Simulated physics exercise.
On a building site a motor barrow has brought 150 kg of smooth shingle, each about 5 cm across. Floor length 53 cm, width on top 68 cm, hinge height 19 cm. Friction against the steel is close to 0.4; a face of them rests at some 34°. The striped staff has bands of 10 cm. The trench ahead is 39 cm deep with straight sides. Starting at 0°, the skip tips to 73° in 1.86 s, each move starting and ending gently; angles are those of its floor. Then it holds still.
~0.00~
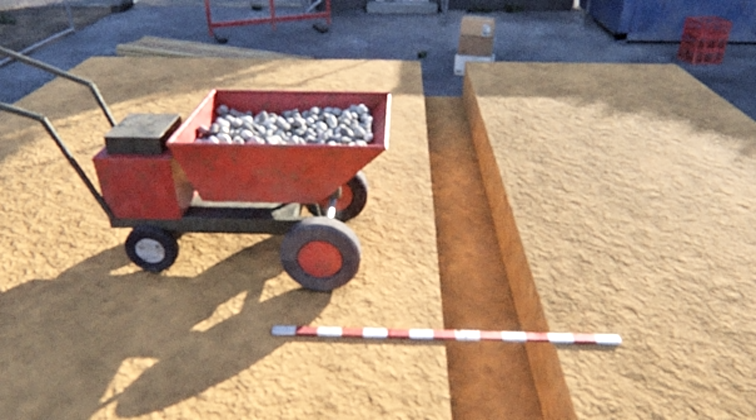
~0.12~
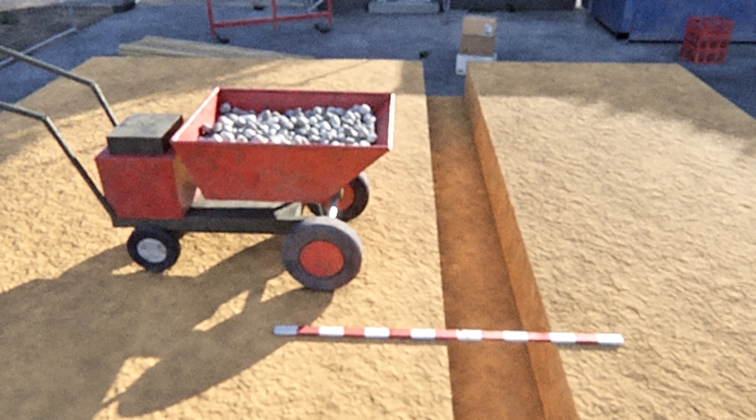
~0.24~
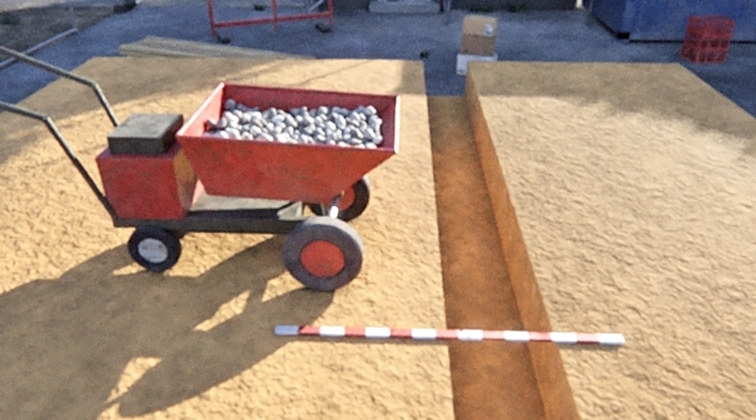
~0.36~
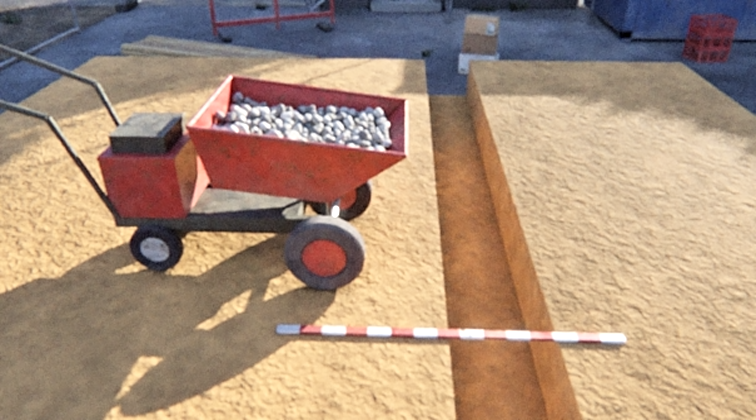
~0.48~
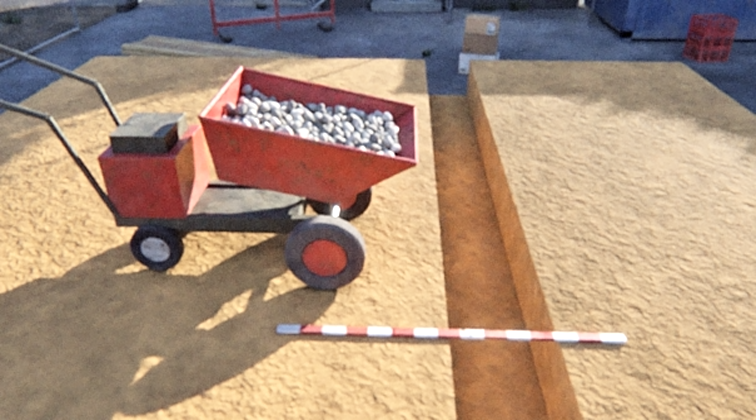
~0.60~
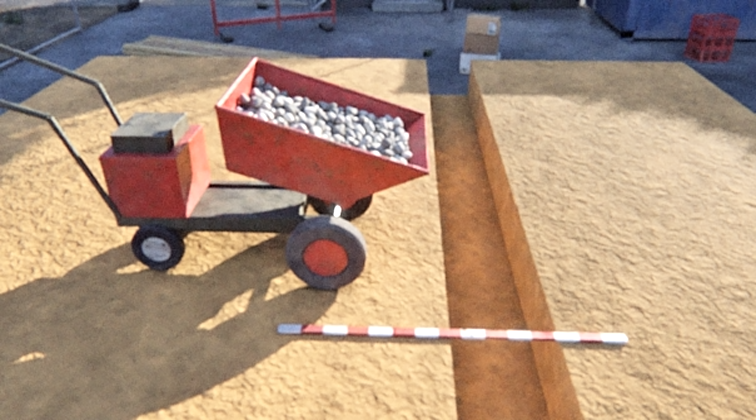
On a building site, a red motor barrow's skip of smooth grey stones slowly tilting toward the trench on its right.
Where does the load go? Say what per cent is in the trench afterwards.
Roughly 100 per cent ends in the trench.
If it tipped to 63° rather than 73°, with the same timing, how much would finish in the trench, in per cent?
Then about 100 per cent.
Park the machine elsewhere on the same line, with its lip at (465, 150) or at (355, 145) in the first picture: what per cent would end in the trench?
About 30 and 100 per cent.
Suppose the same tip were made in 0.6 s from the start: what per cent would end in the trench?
Then about 95 per cent.
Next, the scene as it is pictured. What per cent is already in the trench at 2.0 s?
Some 80 per cent.
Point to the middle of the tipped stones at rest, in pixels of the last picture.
Around (491, 301).
After 1.4 s the floor is at 62°; 96 % in the skip, 4 % in the trench; the foremost stones are at (490, 254).
After 2.0 s the floor is at 73°; 19 % in the skip, 81 % in the trench; the foremost stones are at (522, 304).
After 2.3 s the floor is at 73°; 2 % in the skip, 98 % in the trench; the foremost stones are at (521, 301).
After 4.3 s the floor is at 73°; 0 % in the skip, 100 % in the trench; the foremost stones are at (525, 315).
